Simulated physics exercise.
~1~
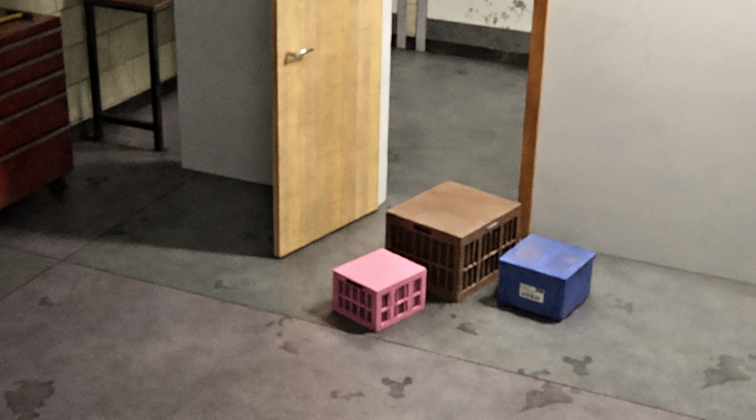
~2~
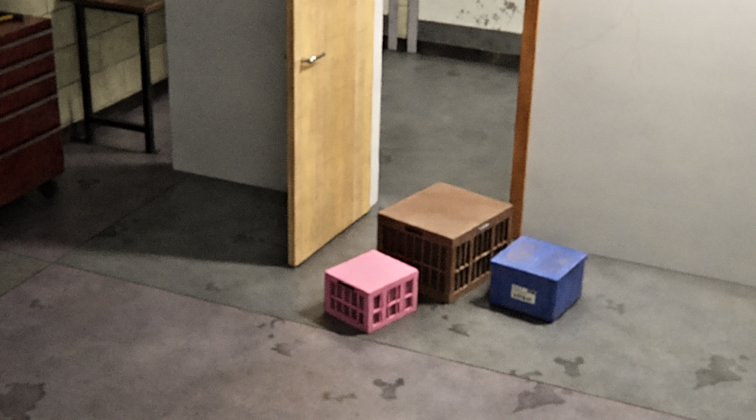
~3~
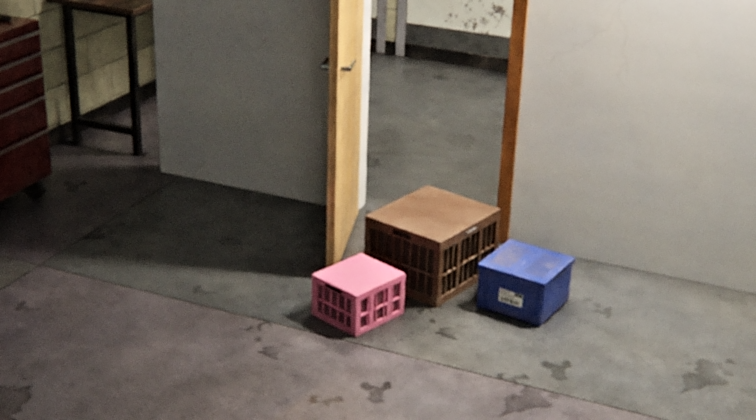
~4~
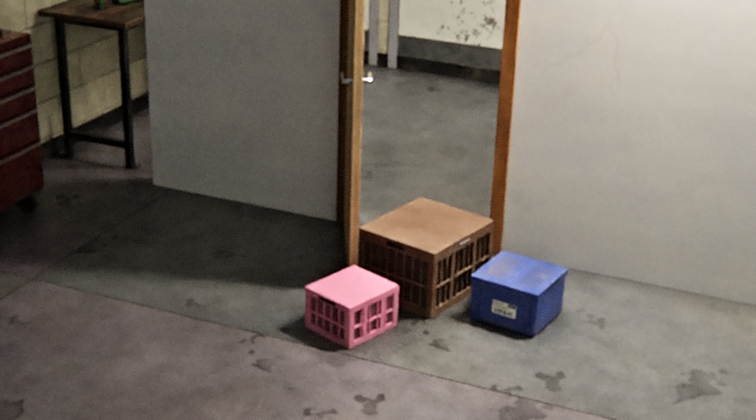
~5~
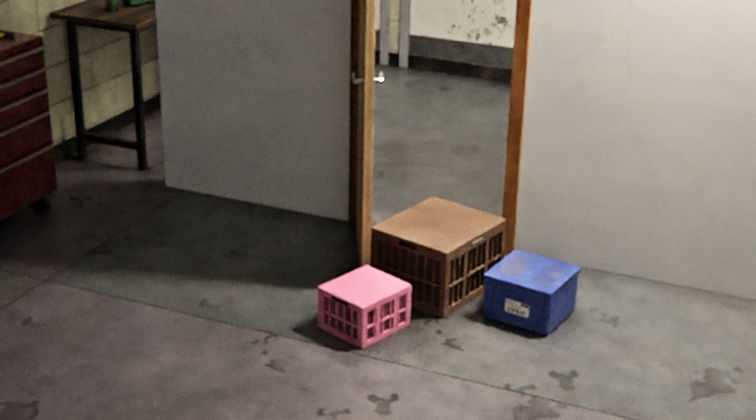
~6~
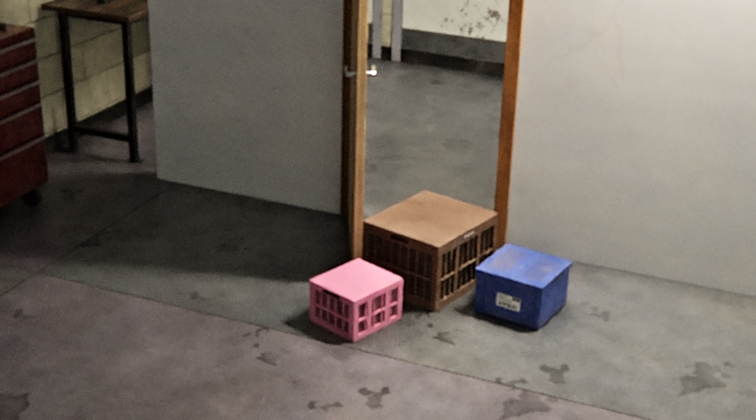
A wooden door swinging partway, then stopping still ajar beside a brown chest, a pink crate and a blue tote, all unmoved.
